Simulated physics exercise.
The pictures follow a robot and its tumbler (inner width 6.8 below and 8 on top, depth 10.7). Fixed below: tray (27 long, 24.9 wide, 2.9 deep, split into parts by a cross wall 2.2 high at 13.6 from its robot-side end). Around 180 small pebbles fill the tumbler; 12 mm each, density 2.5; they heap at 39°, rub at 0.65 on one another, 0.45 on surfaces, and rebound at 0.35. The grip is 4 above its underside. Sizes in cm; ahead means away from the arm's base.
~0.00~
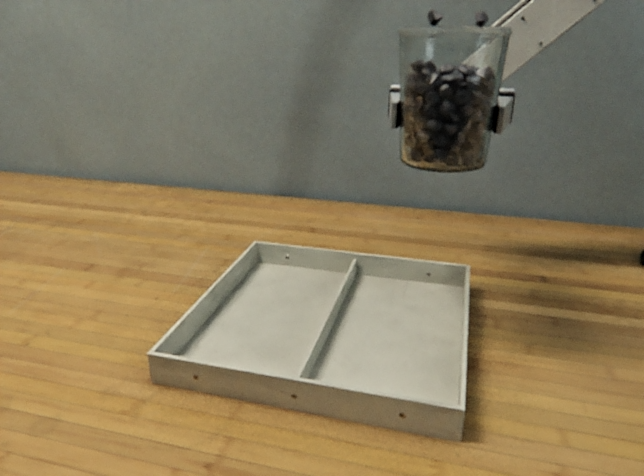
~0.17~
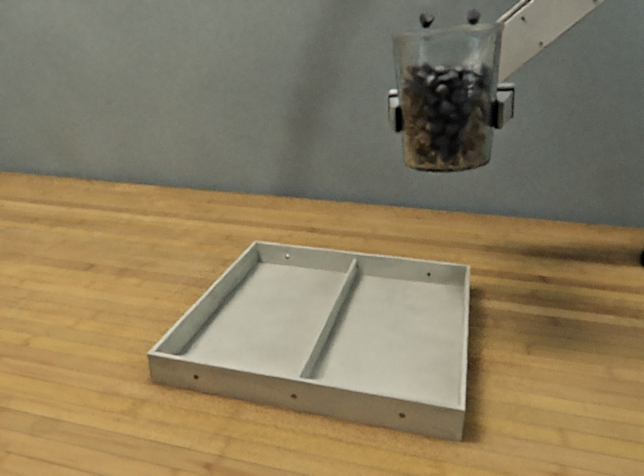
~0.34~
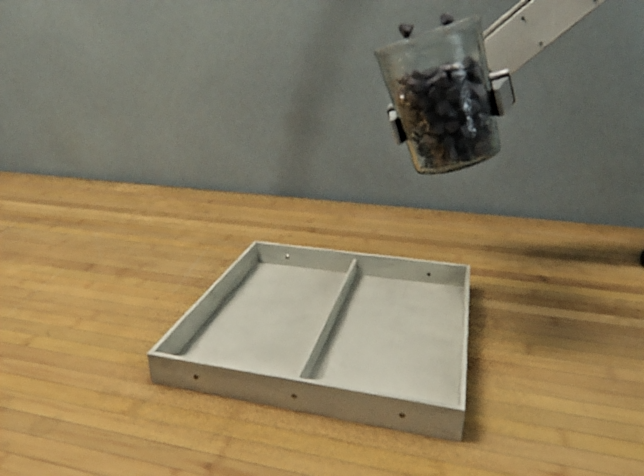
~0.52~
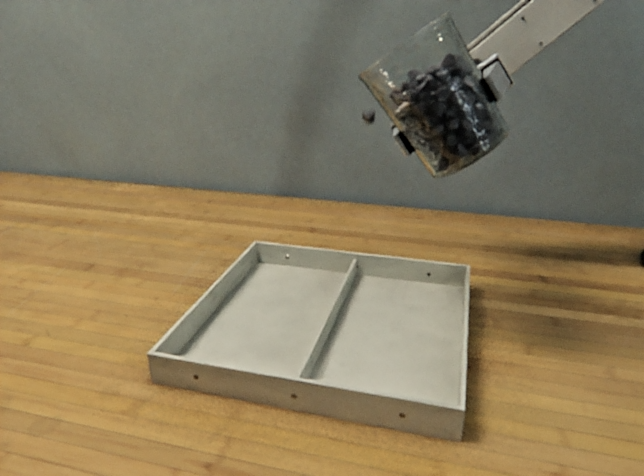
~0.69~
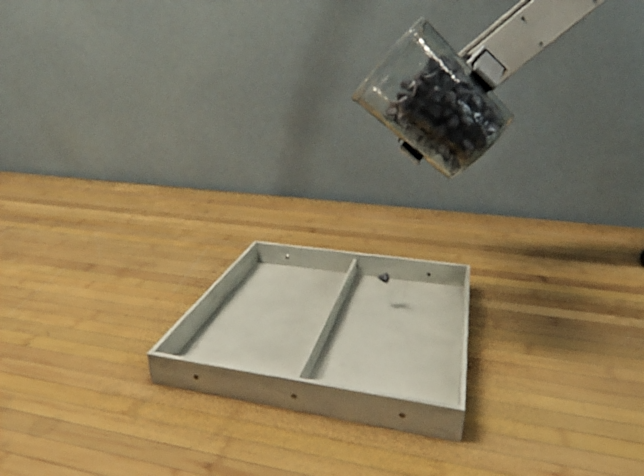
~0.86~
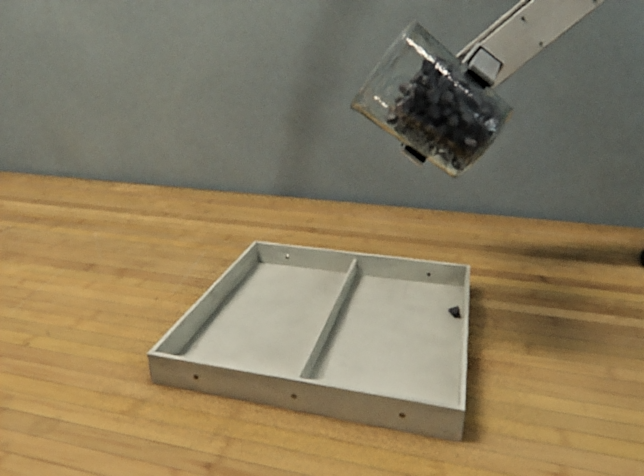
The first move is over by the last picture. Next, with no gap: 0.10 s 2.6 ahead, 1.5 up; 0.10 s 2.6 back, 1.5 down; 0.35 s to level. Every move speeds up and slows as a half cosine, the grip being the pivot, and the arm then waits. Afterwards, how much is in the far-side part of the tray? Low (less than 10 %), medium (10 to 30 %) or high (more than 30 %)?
Answer: Low; less than 10 % of the small pebbles finish in the far-side part of the tray.
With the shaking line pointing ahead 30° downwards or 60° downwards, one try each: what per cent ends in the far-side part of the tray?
About 0 and 0 per cent.
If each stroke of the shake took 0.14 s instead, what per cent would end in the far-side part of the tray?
Then about 0 per cent.
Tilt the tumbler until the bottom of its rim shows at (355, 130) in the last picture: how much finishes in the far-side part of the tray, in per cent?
About 20 per cent.
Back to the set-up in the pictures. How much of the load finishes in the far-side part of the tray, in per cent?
Roughly 5 per cent.
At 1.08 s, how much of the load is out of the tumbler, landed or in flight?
About 5 per cent by then.
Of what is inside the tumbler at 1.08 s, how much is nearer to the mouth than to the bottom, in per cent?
About 45 per cent.
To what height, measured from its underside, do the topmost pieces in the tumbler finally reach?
Roughly 10.0 cm.
By 1.08 s, tilted 55° forward, highest piece 26 above the table; 178 in the tumbler, 1 in the robot-side part, 5 in flight or on a rim.
By 1.30 s, tilted 12° forward, highest piece 30 above the table; 173 in the tumbler, 7 in the far-side part, 1 in the robot-side part, 3 in flight or on a rim.
By 1.61 s, level, highest piece 29 above the table; 173 in the tumbler, 10 in the far-side part, 1 in the robot-side part.
By 2.66 s, level, highest piece 29 above the table; 173 in the tumbler, 10 in the far-side part, 1 in the robot-side part.
Final count, 173 in the tumbler, 10 in the far-side part, 1 in the robot-side part. That is 5 % in the far-side part of the tray.
